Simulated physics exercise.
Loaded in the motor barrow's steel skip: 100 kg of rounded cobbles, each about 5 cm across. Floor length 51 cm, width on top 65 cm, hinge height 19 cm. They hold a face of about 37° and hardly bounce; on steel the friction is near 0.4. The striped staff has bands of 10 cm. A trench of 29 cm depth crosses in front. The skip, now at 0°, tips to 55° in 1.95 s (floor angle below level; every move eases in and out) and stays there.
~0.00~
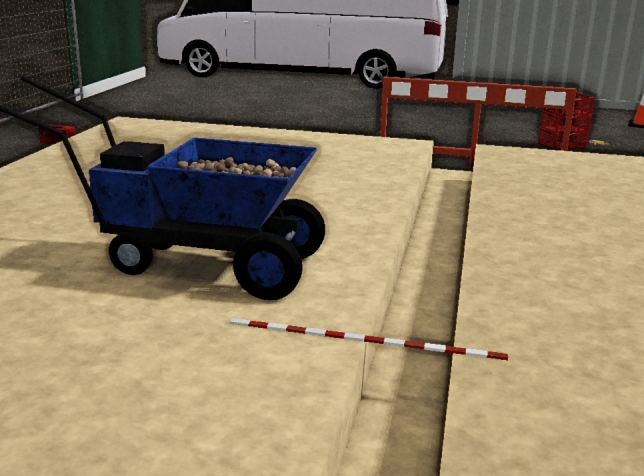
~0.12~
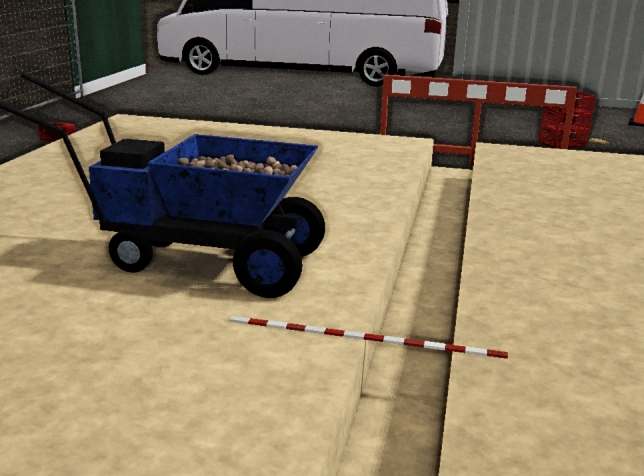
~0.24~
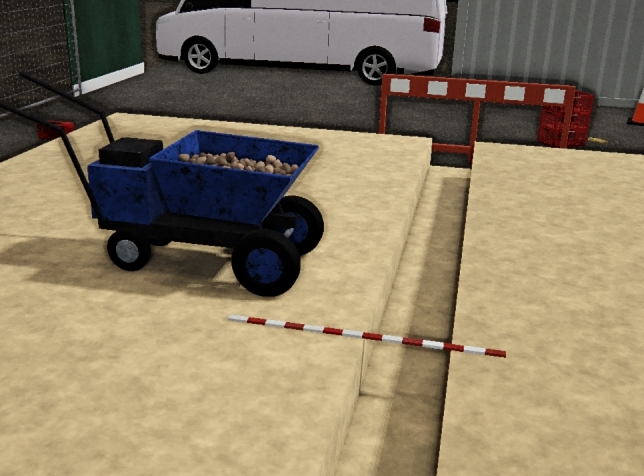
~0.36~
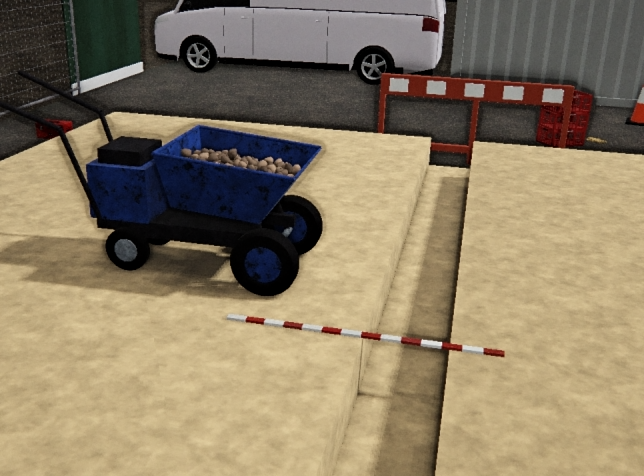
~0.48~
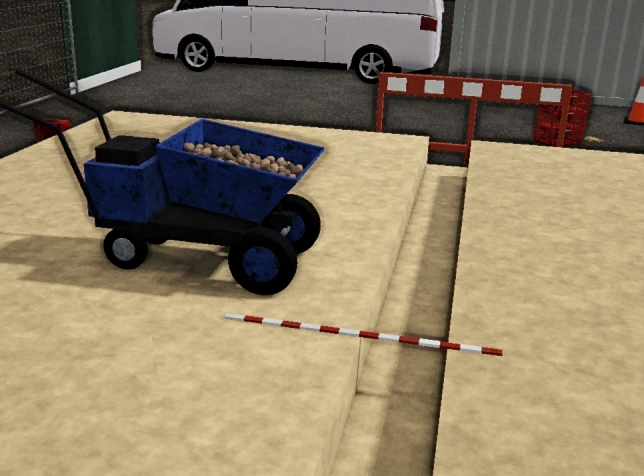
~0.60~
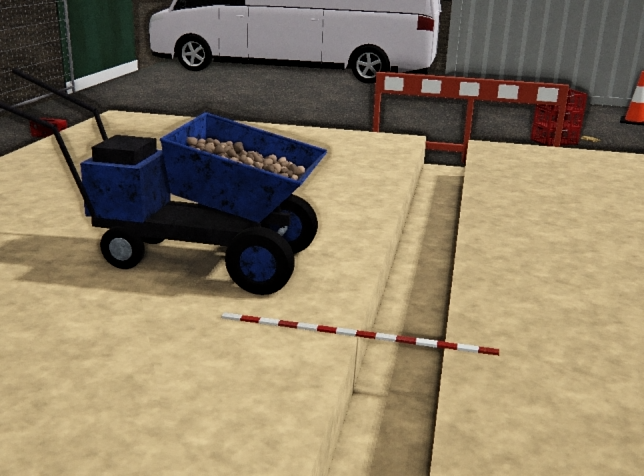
On sandy ground beside a trench, a barrow's blue skip of stones slowly tilts rightward.
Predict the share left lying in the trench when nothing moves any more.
Close to 10 in a hundred.
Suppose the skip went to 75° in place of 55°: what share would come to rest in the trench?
In that case some 100 per cent.
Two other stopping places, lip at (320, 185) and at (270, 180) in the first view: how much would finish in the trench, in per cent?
Near 15 per cent from the first place, 5 from the second.
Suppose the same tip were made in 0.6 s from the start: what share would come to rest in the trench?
Then about 35 per cent.
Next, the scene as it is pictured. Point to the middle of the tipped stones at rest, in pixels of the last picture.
Near (403, 335).
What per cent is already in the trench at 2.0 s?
Some 0 per cent.
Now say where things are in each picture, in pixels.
In the first picture, lip at (288, 180), floor tilted 0°, highest stones at (244, 167).
In the second picture, the skip is at 1°, its lip at (289, 178); the top of the load is at (234, 163); the stones move at 0.1 m/s on average.
In the third picture, the skip is at 2°, its lip at (291, 178); the top of the load is at (226, 161); the stones move at 0.1 m/s on average.
In the fourth picture, the skip is at 5°, its lip at (294, 179); the top of the load is at (224, 157); the stones move at 0.2 m/s on average.
In the fifth picture, lip at (297, 181), floor tilted 8°, highest stones at (219, 152); the stones move at 0.3 m/s on average.
In the sixth picture, lip at (301, 184), floor tilted 12°, highest stones at (217, 147); the stones move at 0.3 m/s on average.
After 1.5 s the floor is at 46°; 100 % in the skip; the foremost stones are at (333, 203).
After 2.0 s the floor is at 55°; 98 % in the skip, 2 % short of the trench; the foremost stones are at (368, 237).
After 2.4 s the floor is at 55°; 93 % in the skip, 2 % short of the trench, 5 % in the trench; the foremost stones are at (419, 350).
After 4.3 s the floor is at 55°; 87 % in the skip, 2 % short of the trench, 10 % in the trench; the foremost stones are at (440, 344).
